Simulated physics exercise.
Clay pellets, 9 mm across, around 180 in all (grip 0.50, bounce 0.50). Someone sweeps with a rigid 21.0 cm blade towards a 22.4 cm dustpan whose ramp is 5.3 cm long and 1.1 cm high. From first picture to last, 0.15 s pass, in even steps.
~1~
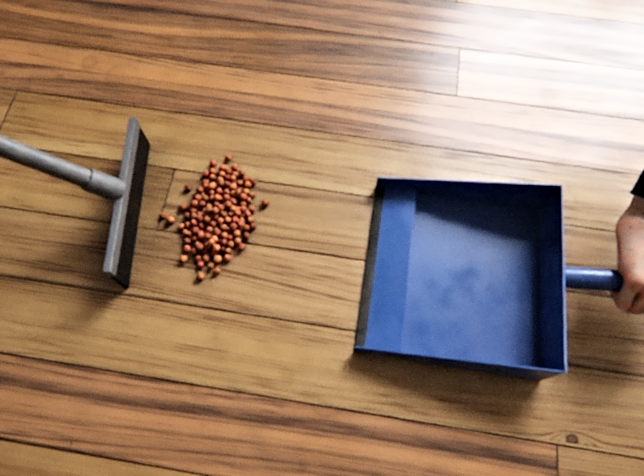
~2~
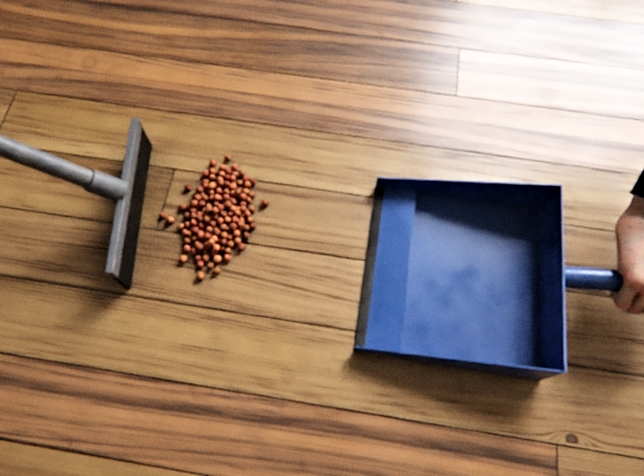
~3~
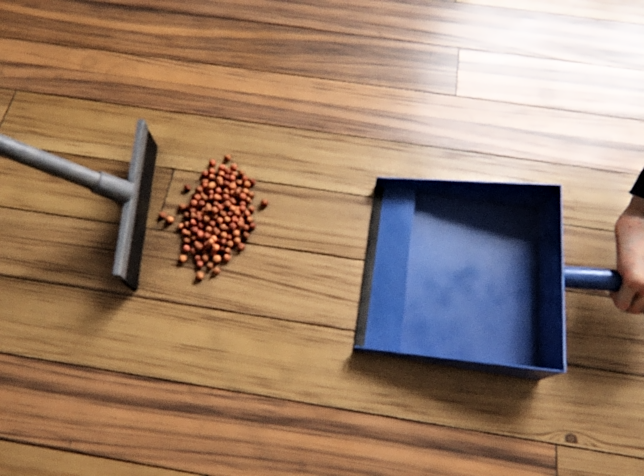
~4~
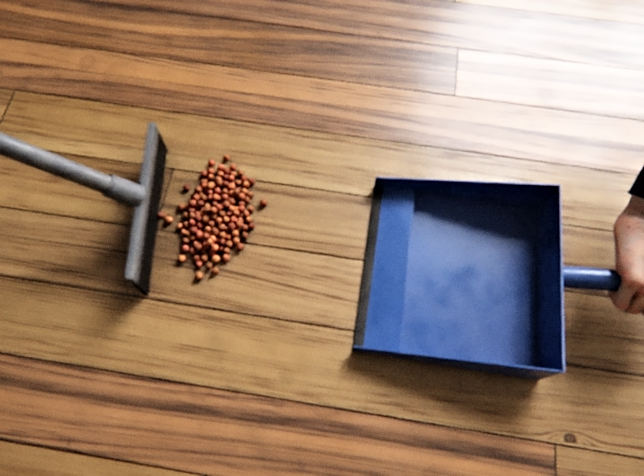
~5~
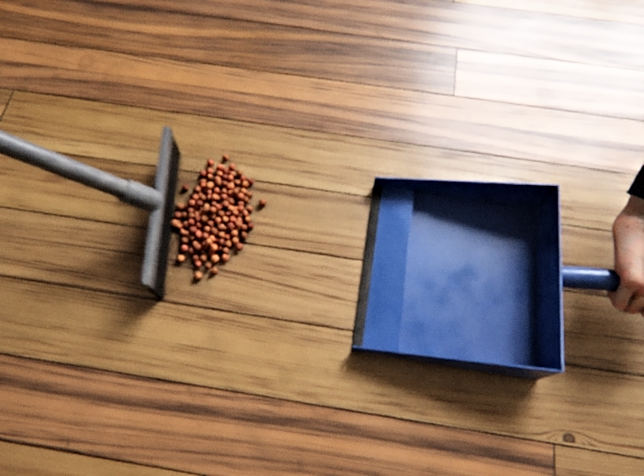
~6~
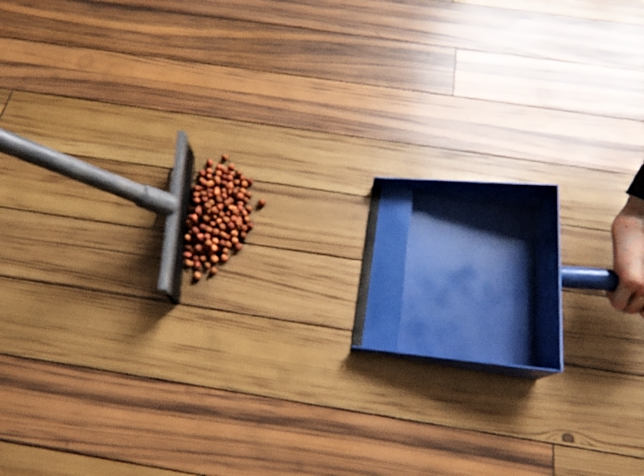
A grey blade on a pole sliding right across a wooden floor, meeting reddish-brown pellets while a hand holds a blue dustpan.
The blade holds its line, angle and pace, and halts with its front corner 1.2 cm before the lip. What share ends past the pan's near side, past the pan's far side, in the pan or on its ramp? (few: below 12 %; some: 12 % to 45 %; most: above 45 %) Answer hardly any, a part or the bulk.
Past the pan's near side: Hardly any; past the pan's far side: A part; in the pan or on its ramp: A part.
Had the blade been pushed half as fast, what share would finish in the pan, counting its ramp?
In that case some 25 per cent.
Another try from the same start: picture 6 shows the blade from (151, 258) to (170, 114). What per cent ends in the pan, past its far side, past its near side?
Pan 15, far 55, near 0.
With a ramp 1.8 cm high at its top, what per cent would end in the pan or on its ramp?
It would be near 25 per cent.
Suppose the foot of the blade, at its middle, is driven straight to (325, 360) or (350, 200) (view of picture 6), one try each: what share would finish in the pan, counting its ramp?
Some 10 and 40 per cent.
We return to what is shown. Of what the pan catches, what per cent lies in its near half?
About 40 per cent.
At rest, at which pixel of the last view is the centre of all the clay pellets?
Around (361, 234).
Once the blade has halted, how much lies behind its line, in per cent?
About 10 per cent.
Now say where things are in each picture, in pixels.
The first picture shows blade from (111, 272) to (135, 125), moved 0.0 cm, 0 of the pieces shifted so far; middle of the pieces at (215, 211); pan at (468, 279).
The second picture shows blade from (113, 273) to (137, 125), moved 0.3 cm, 0 of the pieces shifted so far; middle of the pieces at (215, 211).
The third picture shows blade from (120, 275) to (143, 127), moved 1.3 cm, 0 of the pieces shifted so far; middle of the pieces at (215, 211).
The fourth picture shows blade from (132, 279) to (154, 130), moved 2.9 cm, 0 of the pieces shifted so far; middle of the pieces at (214, 211).
The fifth picture shows blade from (149, 284) to (169, 134), moved 5.1 cm, 2 of the pieces shifted so far; middle of the pieces at (213, 211).
The sixth picture shows blade from (165, 289) to (183, 138), moved 7.3 cm, 55 of the pieces shifted so far; middle of the pieces at (215, 210); pan at (464, 278).
Then, 0.14 s after the last picture, middle of the blade 13 cm from the lip; 0 % over the lip, far side 10 %, near side 0 %.
Then, 0.24 s after the last picture, middle of the blade 5 cm from the lip; 0 % over the lip, far side 15 %, near side 0 %.
Then, 0.47 s after the last picture, middle of the blade 3 cm from the lip; 30 % over the lip, far side 20 %, near side 0 %.
In the end, near side 0 %, far side 20 %, pan 30 %, in front of the lip or behind the blade 50 %.
